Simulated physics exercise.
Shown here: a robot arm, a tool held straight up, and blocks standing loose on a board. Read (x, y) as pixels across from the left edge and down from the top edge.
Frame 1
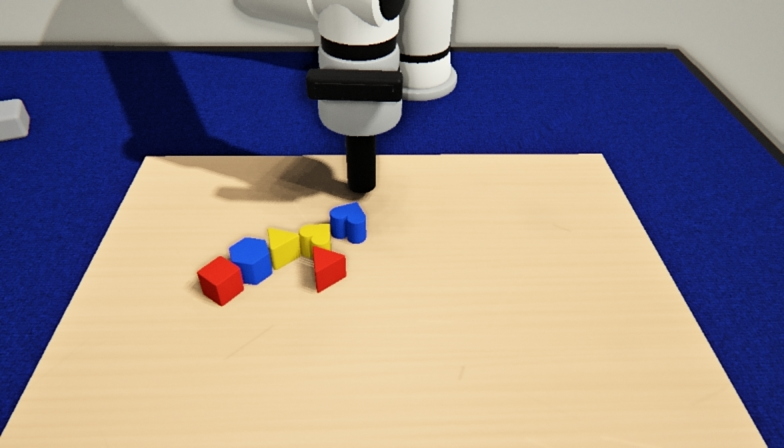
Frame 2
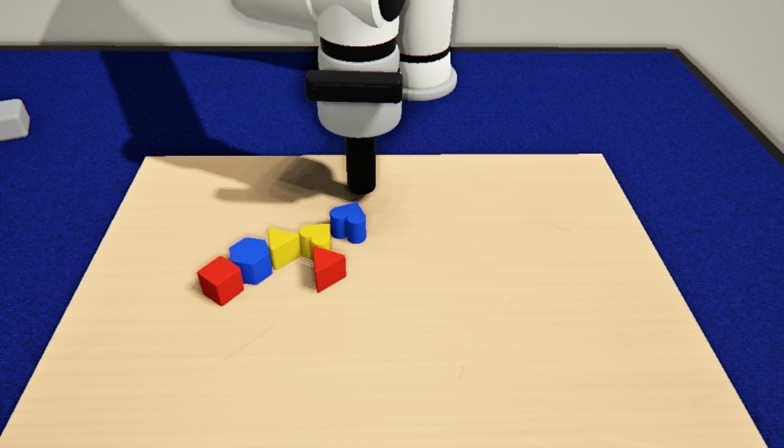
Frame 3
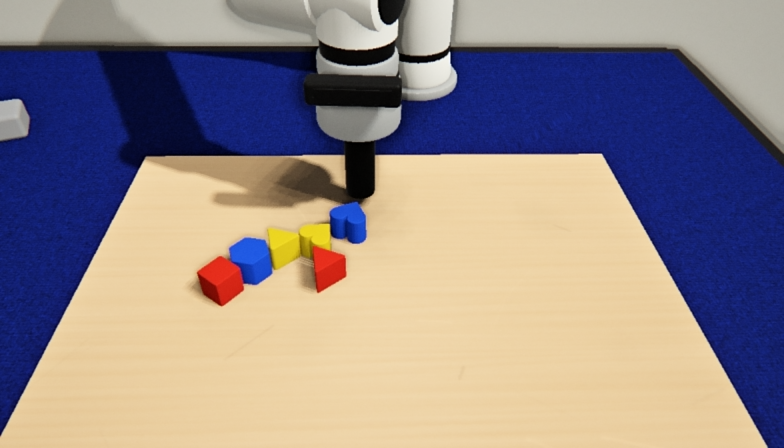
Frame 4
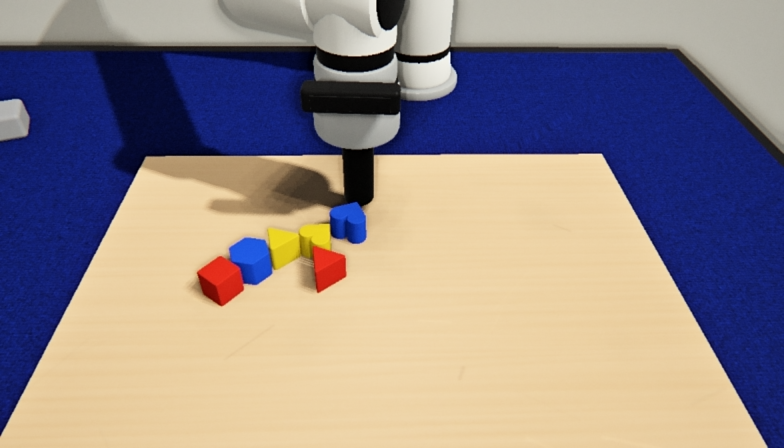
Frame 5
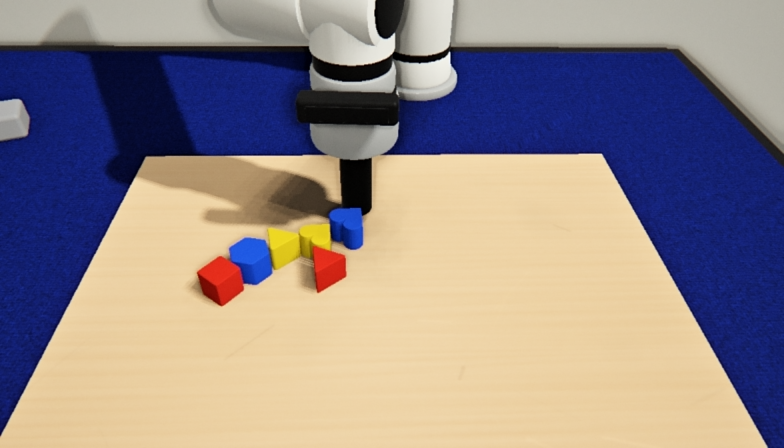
Robot arm easing its upright black tool forward to nudge a blue heart block slightly, beside red, yellow and blue blocks.
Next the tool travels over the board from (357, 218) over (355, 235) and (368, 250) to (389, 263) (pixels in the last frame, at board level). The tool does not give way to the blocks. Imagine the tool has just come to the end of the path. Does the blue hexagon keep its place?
Yes
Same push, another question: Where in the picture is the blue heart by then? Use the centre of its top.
The top centre is at (342, 243).
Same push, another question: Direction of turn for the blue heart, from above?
Clockwise rotation.
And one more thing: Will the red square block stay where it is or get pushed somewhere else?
Put simply, it stays right there.
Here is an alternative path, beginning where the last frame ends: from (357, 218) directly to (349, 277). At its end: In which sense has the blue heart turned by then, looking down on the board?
Clockwise from above.
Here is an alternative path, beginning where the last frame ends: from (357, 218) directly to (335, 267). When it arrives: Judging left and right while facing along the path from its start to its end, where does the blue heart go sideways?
My answer: Left.
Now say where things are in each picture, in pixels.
The first picture shows tool tip (362, 185); block tops, red square block (218, 270); blue hexagon (249, 250); yellow heart (316, 232); red three-sided block (325, 257); blue heart (349, 212).
The second picture shows tool (361, 186); blocks unchanged.
The third picture shows tool (361, 191); blocks unchanged.
The fourth picture shows tool (359, 197); blocks unchanged.
The fifth picture shows tool (357, 208); red square block (218, 270); blue hexagon (249, 250); yellow heart (316, 232); red three-sided block (325, 257); blue heart (348, 217).
The first path, step by step. Halfway along, tool (360, 233); yellow heart (314, 234); red three-sided block (323, 260); blue heart (342, 241), turned 40° clockwise.
At the end, tool (389, 252); red square block in place; blue hexagon in place; yellow heart (314, 234); red three-sided block (322, 261); blue heart (342, 243), turned 45° clockwise.
